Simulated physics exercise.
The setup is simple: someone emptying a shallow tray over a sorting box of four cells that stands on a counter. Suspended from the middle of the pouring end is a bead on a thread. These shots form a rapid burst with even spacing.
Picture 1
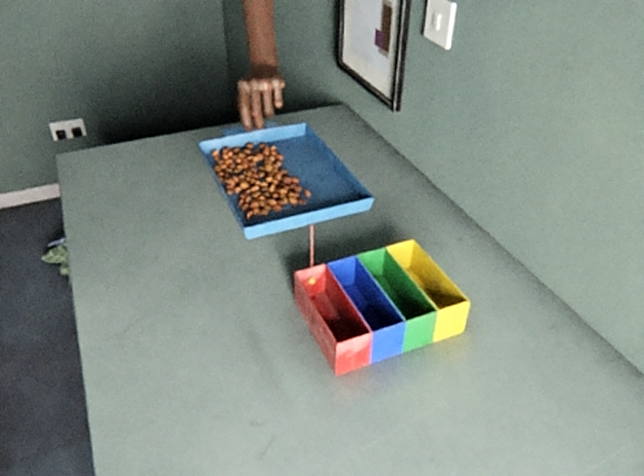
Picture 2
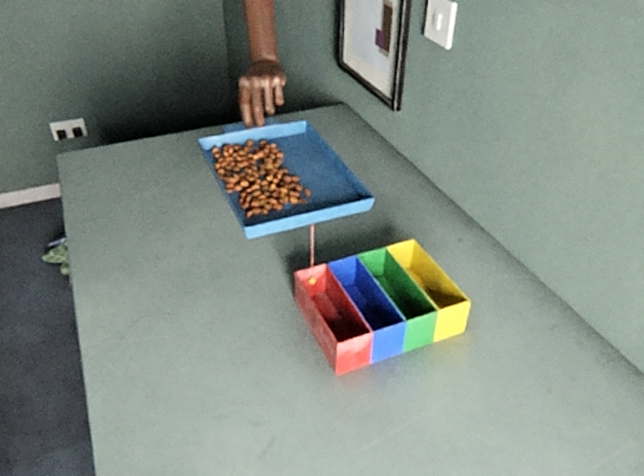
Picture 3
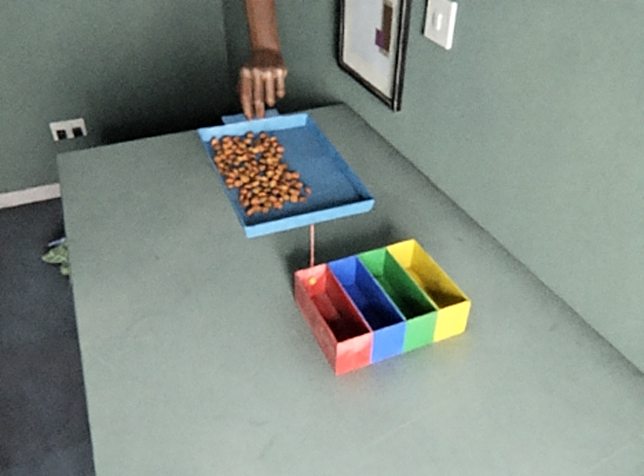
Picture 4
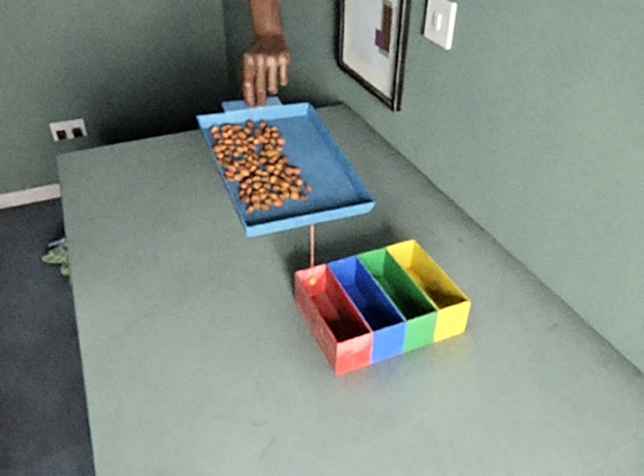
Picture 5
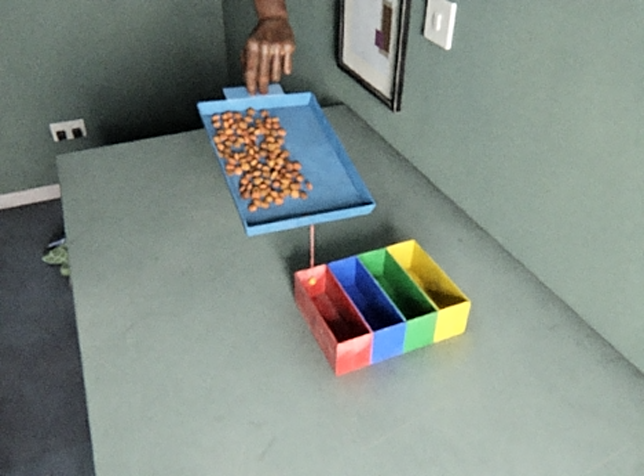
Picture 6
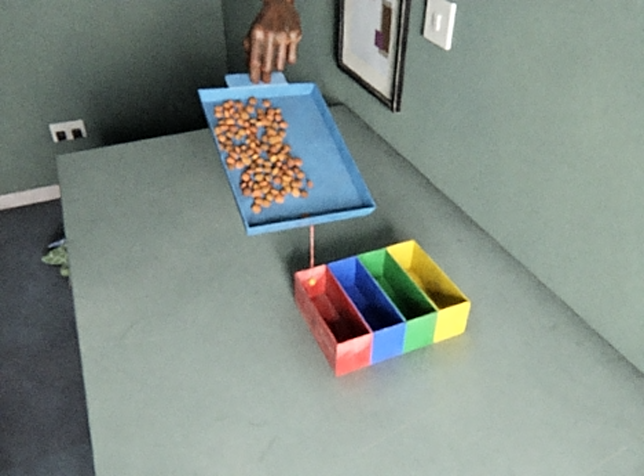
A hand raised the back of a shallow blue tray holding small brown pieces, tilting it toward the red, blue, green and yellow box on the counter, while the front end dipped slightly at its right corner.
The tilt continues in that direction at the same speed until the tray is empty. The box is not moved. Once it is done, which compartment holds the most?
The blue compartment holds the most.
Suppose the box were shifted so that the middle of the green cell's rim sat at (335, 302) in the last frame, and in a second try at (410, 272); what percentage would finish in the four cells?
About 90 per cent, then about 70 per cent.
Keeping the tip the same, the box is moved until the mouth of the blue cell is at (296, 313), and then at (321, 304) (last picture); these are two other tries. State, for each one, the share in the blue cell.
First placement: Some 10 %; second placement: Some 20 %.
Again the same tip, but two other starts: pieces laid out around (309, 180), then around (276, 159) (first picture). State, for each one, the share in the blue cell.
It would be 50 in a hundred, and then 50 in a hundred.
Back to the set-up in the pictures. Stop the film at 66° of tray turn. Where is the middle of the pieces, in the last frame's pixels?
In the last view, the load is centred near (326, 213).
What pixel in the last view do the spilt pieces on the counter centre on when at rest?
Middle in the last view: Roughly (305, 385).
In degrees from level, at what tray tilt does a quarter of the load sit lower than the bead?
It is at around 85 degrees.
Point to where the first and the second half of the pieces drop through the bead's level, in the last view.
First around (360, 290), afterwards around (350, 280).
Soon, tray tipped steeply; most on the tray; a small part falling or outside the box.
A while on, tray tipped past a quarter turn; about a third on the tray; about a quarter in the blue cell; a small part in the red cell; a small part in the green cell; a stray few in the yellow cell; about a quarter falling or outside the box.
Towards the end, tray tipped past a quarter turn; about half in the blue cell; about a quarter in the red cell; a small part in the green cell; a stray few in the yellow cell; about a quarter falling or outside the box.
Finally, tray tipped past a quarter turn; about half in the blue cell; about a quarter in the red cell; a small part in the green cell; a stray few in the yellow cell; about a quarter outside the box.
